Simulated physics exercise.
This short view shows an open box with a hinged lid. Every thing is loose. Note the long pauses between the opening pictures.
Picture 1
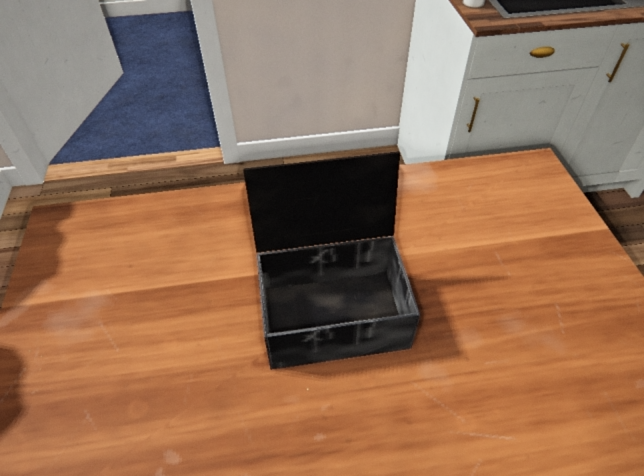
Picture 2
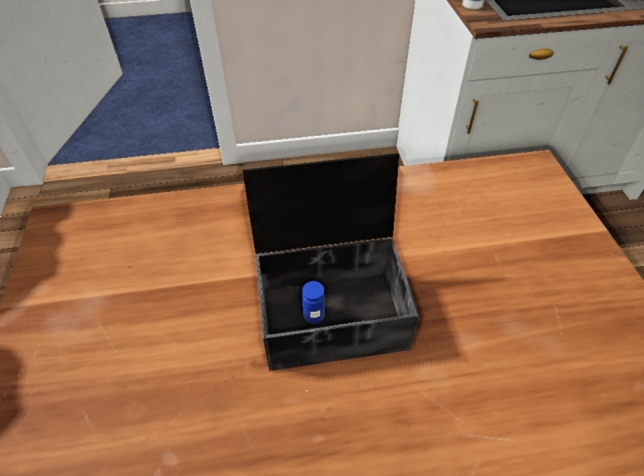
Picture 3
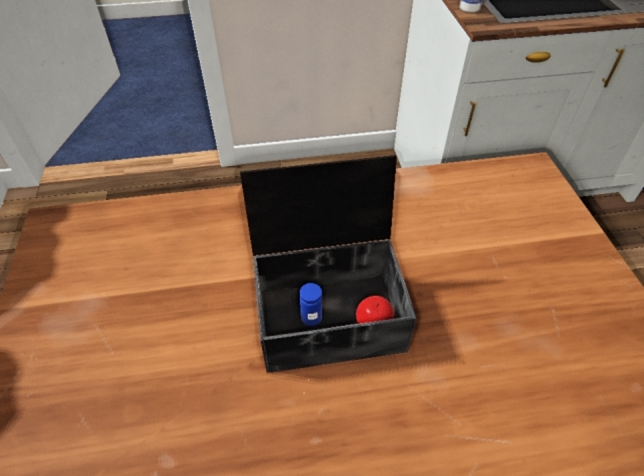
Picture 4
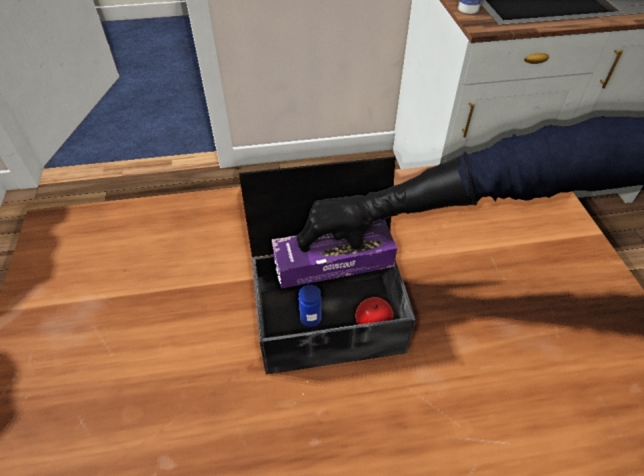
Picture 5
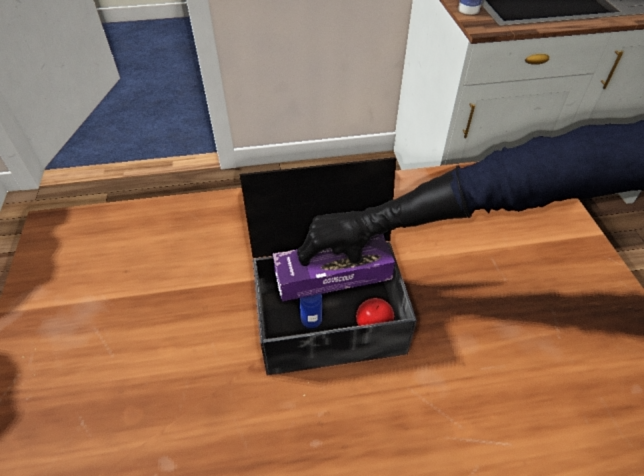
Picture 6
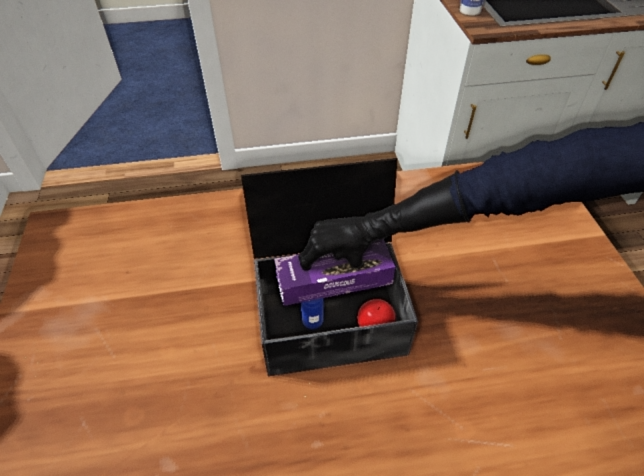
On a wooden table, an open black box was empty, then held a blue bottle and next a red ball to its right, before a black-gloved hand lowered a purple carton in behind them.
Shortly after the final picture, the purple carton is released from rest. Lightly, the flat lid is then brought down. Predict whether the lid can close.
Lid unobstructed.
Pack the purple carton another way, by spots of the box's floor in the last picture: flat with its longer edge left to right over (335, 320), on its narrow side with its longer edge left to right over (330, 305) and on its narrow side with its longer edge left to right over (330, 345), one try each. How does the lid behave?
First, it stays ajar; second, it sits on the rim; third, it will not close.
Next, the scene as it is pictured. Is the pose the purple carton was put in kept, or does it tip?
By the end the purple carton has leaned over.
Then, 0.50 s on from there, purple carton on its side near (323, 292); blue shaker shifted a little; red apple shifted a little.
Then, 1.50 s on from there, lid 63° above the rim; purple carton on its side near (323, 294); blue shaker shifted a little; red apple shifted a little.
Then, 2.00 s on from there, lid 20° above the rim; purple carton on its side near (323, 294); blue shaker shifted a little; red apple shifted a little.
In the end, lid shut; toppled in the box, purple carton; the other 2 unmoved. At the end, from the last picture's camera, purple carton near (323, 294).
